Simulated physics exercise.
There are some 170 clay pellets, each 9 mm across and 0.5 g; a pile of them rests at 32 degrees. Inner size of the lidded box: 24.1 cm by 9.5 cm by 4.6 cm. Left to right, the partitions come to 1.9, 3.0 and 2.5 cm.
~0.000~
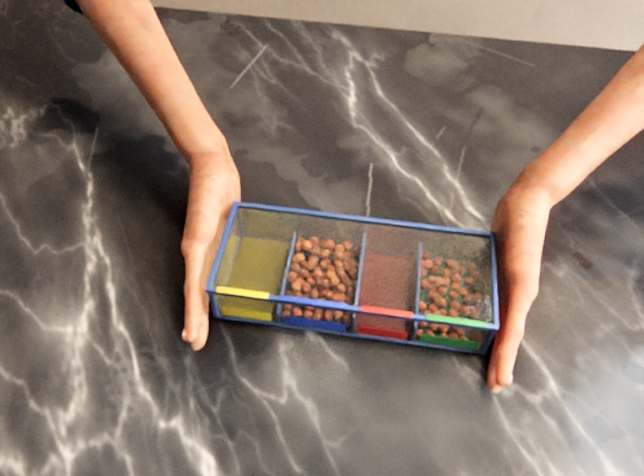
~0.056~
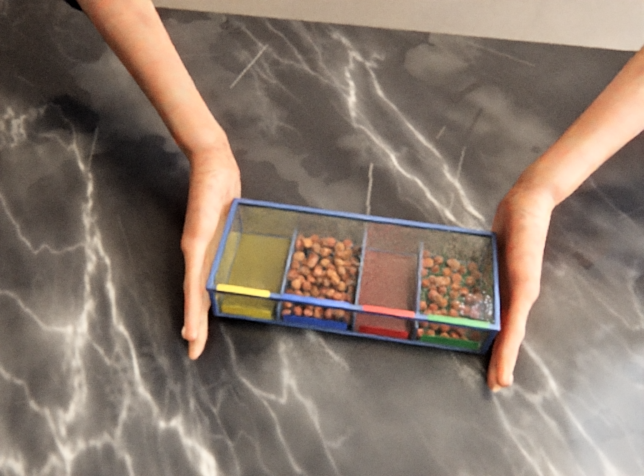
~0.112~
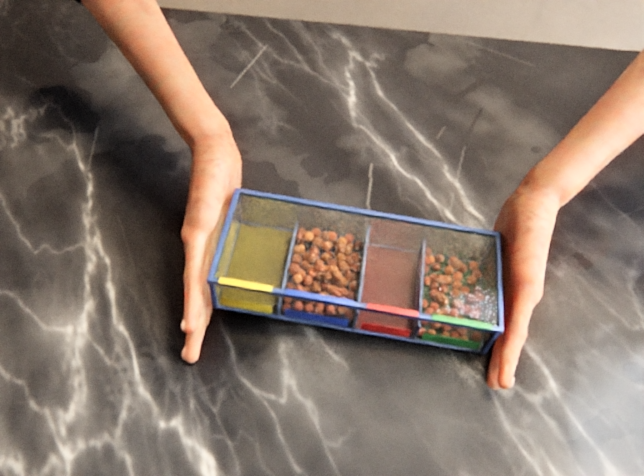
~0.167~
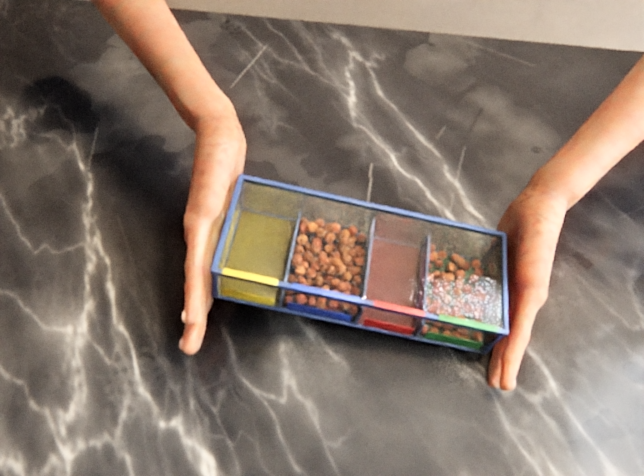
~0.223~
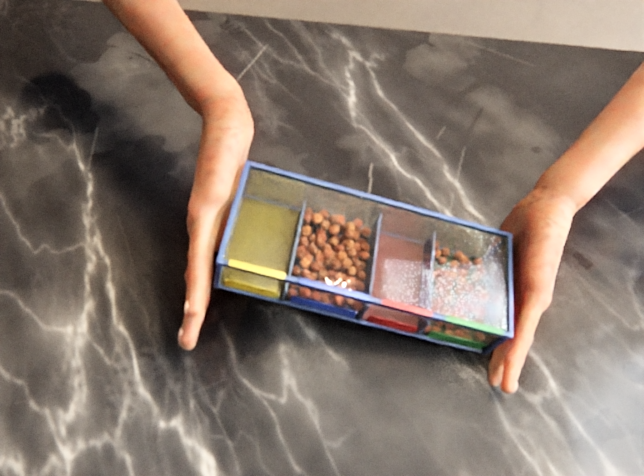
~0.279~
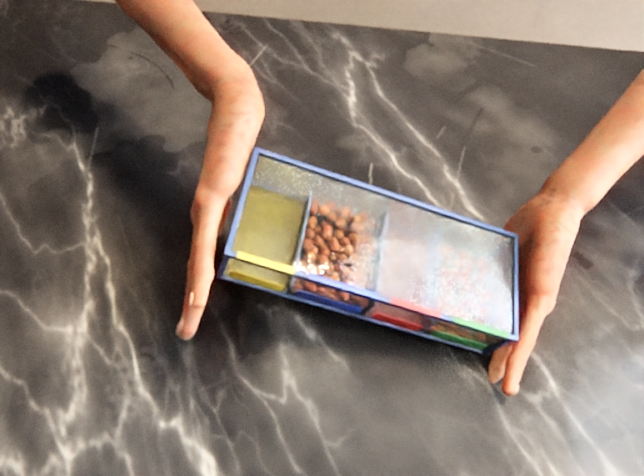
A pair of hands tilted a clear lidded box down to the right on a dark marbled surface, raising its left end while brown pellets stayed in the blue and green sections and glare spread across the lid.
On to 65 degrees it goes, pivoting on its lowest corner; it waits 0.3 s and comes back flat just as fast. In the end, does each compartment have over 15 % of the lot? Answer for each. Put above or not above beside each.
Red: Not above; blue: Above; green: Above; yellow: Not above.
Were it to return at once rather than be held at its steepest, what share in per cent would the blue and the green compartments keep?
Blue 60, green 35.
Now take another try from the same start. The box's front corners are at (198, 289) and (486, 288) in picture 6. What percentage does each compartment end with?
Each compartment ends like this: Red 0 per cent, blue 55 per cent, green 30 per cent, yellow 15 per cent.
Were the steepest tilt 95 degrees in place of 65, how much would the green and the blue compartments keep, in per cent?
Then the green compartment would keep 50 per cent and the blue one 50 per cent.
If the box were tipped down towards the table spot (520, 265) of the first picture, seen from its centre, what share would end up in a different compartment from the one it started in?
Estimate: Some 5 per cent.
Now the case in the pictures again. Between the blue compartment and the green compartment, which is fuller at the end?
The blue compartment.
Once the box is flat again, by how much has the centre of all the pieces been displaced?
The balance point ends up some 1.5 centimetres from where it began.
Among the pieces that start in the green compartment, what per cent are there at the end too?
Close to 100 in a hundred.
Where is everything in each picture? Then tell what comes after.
Box tilt 0 degrees, front corners at (211, 289) and (493, 326); blue 65 %, green 35 %, in the first frame.
Box tilt 1 degrees, front corners at (212, 286) and (494, 326), in the second frame.
Box tilt 5 degrees, front corners at (213, 279) and (498, 328), lowest corner right front, in the third frame.
Box tilt 10 degrees, front corners at (217, 269) and (503, 330), lowest corner right front, in the fourth frame.
Box tilt 15 degrees, front corners at (222, 260) and (508, 333), lowest corner right front, in the fifth frame.
Box tilt 20 degrees, front corners at (230, 252) and (512, 336), lowest corner right front; blue 65 %, green 35 %. Its pace works out near 90 degrees a second, in the sixth frame.
Then, at 1.04 s, tilt 65 degrees; blue 65 %, green 35 %.
After 1.55 s, tilt 33 degrees; blue 65 %, green 35 %.
After 2.12 s, tilt 0 degrees; blue 65 %, green 35 %.
At rest (2.5 s), red 0 %, blue 65 %, green 35 %, yellow 0 %.
